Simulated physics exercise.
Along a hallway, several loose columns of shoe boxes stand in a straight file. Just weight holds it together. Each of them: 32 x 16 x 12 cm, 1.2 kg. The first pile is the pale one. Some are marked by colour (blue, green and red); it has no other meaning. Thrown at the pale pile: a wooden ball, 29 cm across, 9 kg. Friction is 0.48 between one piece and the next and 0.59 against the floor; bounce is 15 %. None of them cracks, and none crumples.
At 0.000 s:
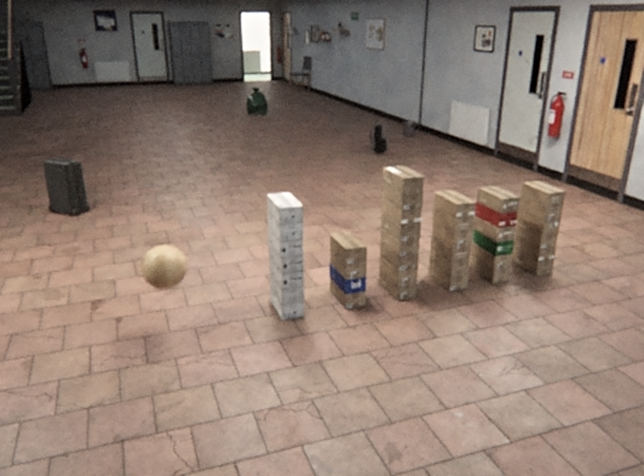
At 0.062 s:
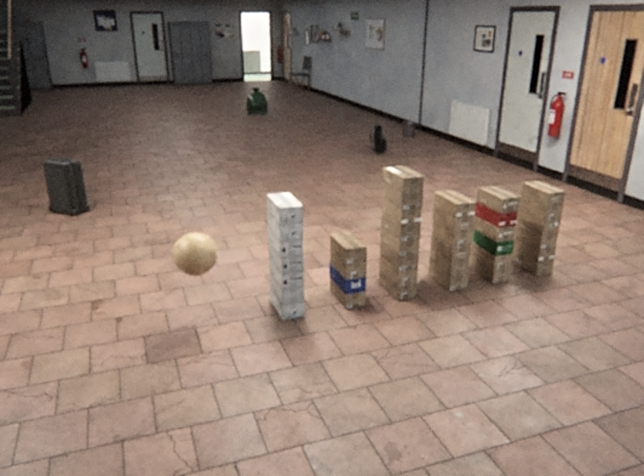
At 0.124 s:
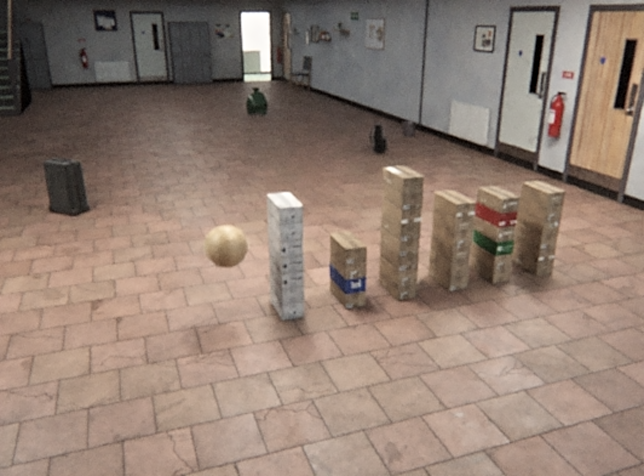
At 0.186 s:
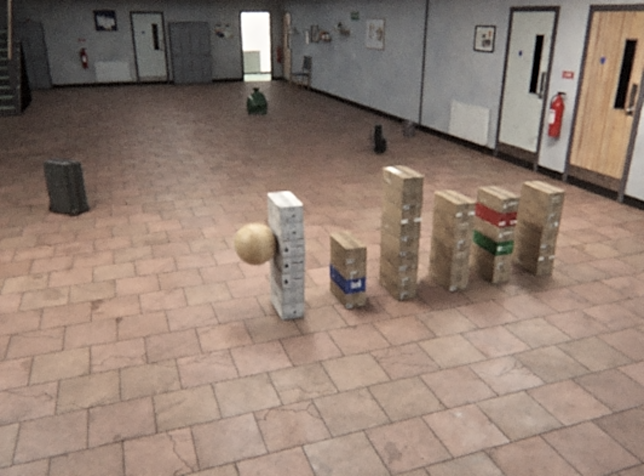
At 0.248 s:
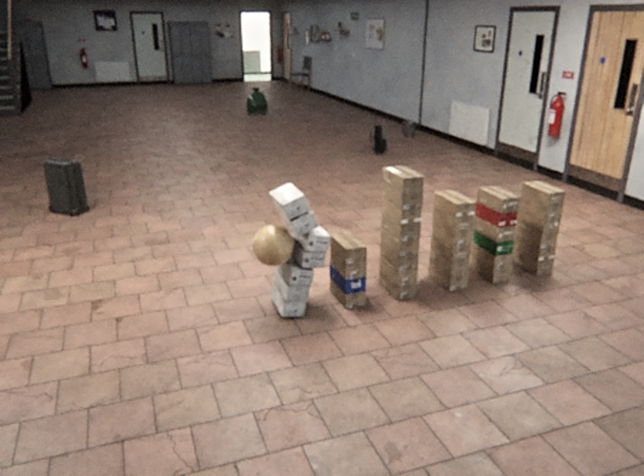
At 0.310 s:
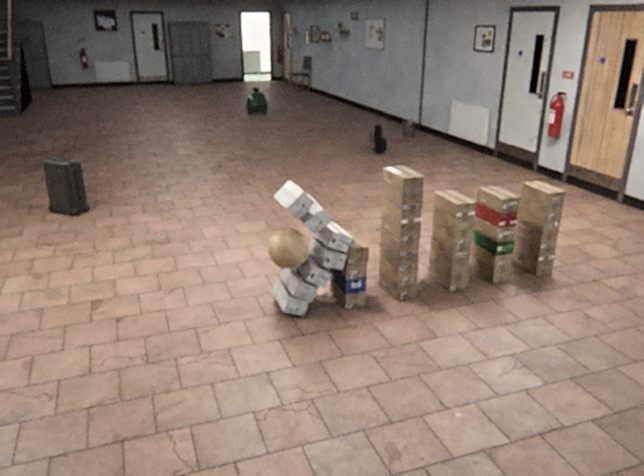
In the video, a wooden ball moves through the air from the left toward a row of box stacks on a tiled floor and strikes the pale first stack, whose boxes buckle and lean right against the blue-banded stack.
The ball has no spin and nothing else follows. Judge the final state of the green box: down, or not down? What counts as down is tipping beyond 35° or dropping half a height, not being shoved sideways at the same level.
Down.
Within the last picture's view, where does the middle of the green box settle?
Look near (526, 249) in the last frame.
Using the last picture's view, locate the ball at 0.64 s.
(317, 265), roughly.
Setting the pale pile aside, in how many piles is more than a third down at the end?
By my count, 5.
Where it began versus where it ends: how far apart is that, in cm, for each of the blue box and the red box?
Net displacement (cm, approx.): Blue = 30; red = 100.
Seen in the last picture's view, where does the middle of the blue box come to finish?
It settles close to (385, 274) in the last view.
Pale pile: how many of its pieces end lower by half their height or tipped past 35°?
That makes 6 in all.
By 0.64 s, 7 of the pale pile down; none of the 30 other boxes down, 12 disturbed; green box unmoved; blue box tilted 15°.
By 1.48 s, 6 of the pale pile down; 8 of the 30 other boxes down; green box tilted 3°; blue box tilted 29°.
By 2.14 s, 6 of the pale pile down; 25 of the 30 other boxes down; green box tilted 35°, 11 cm lower; blue box tilted 29°.
When it is over (3.4 s), 6 of the pale pile down; 26 of the 30 other boxes down; green box tilted 36°, 12 cm lower; red box tilted 39°, 32 cm lower; blue box tilted 29°. In pixels of the last frame, middles, green box near (526, 249), red box near (583, 236).
